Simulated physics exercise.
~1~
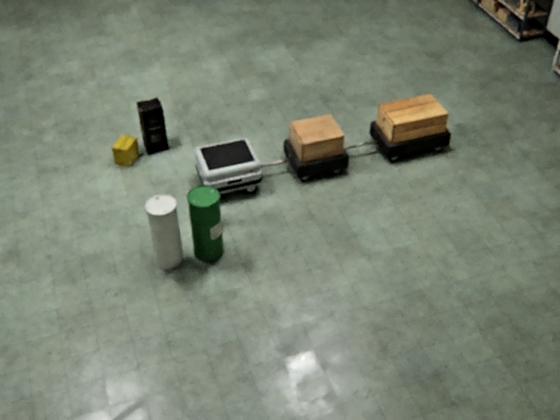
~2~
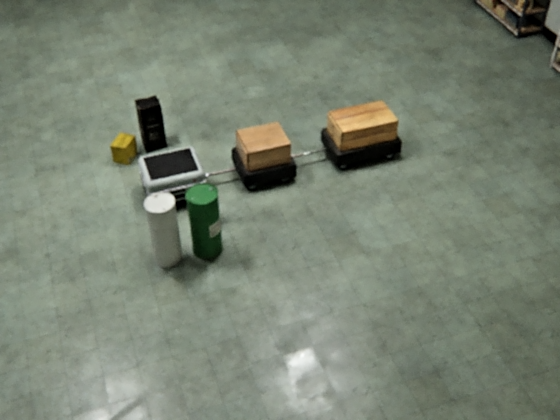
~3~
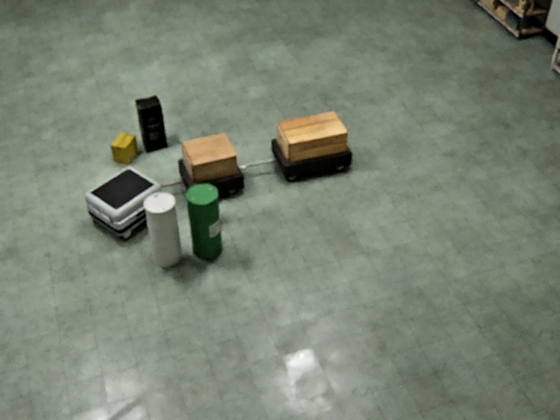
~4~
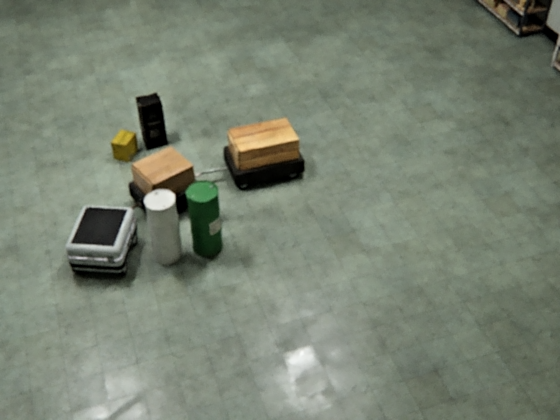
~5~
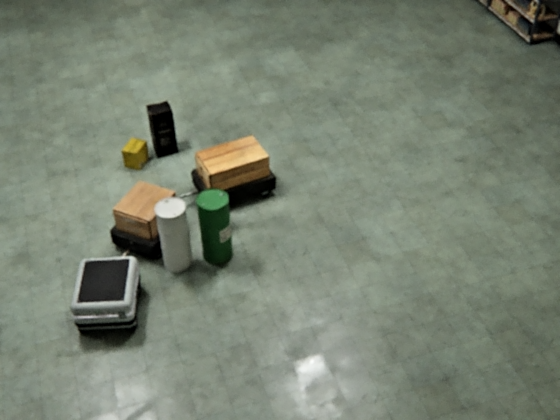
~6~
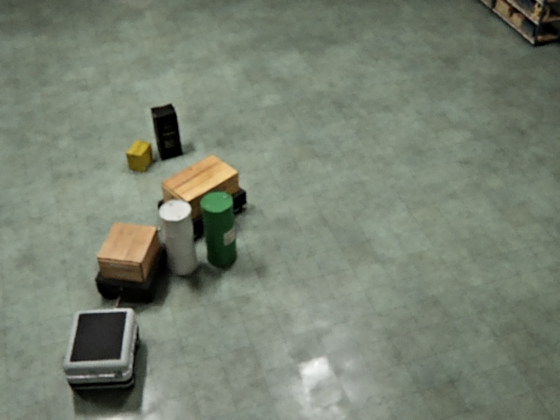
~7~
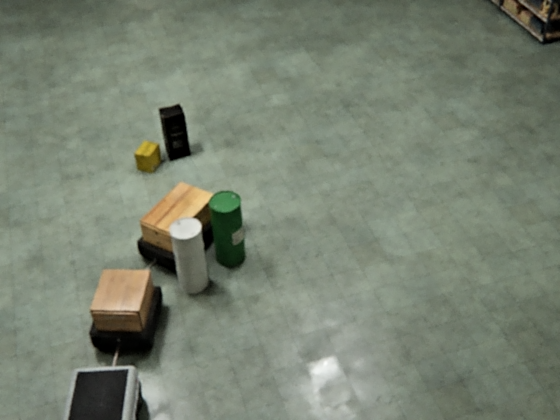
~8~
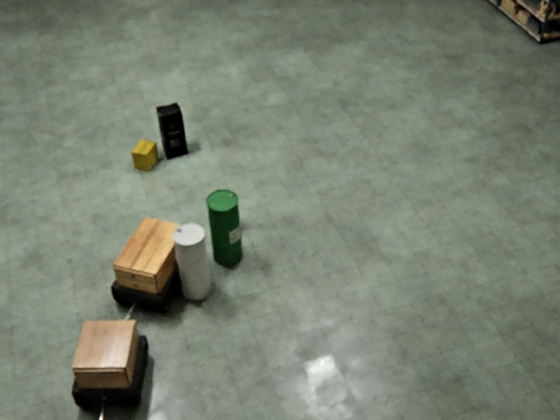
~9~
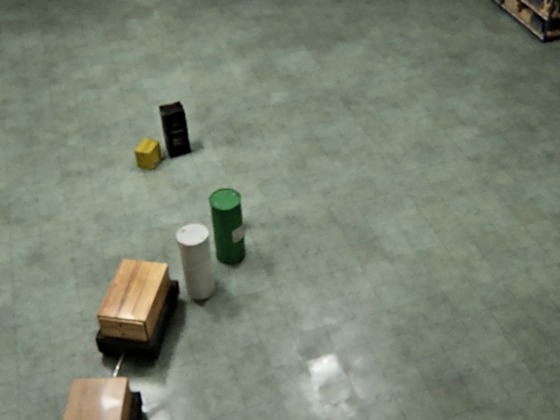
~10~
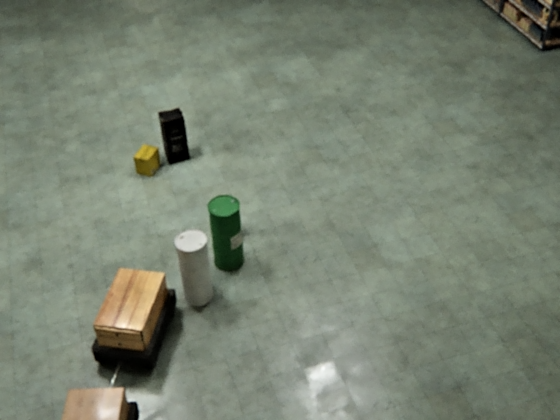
A robot tug pulled two carts loaded with wooden boxes leftward across a green floor, then swung down past a white and a green drum; the rear cart nudged the white drum slightly, leaving it upright as the tug went out of view.
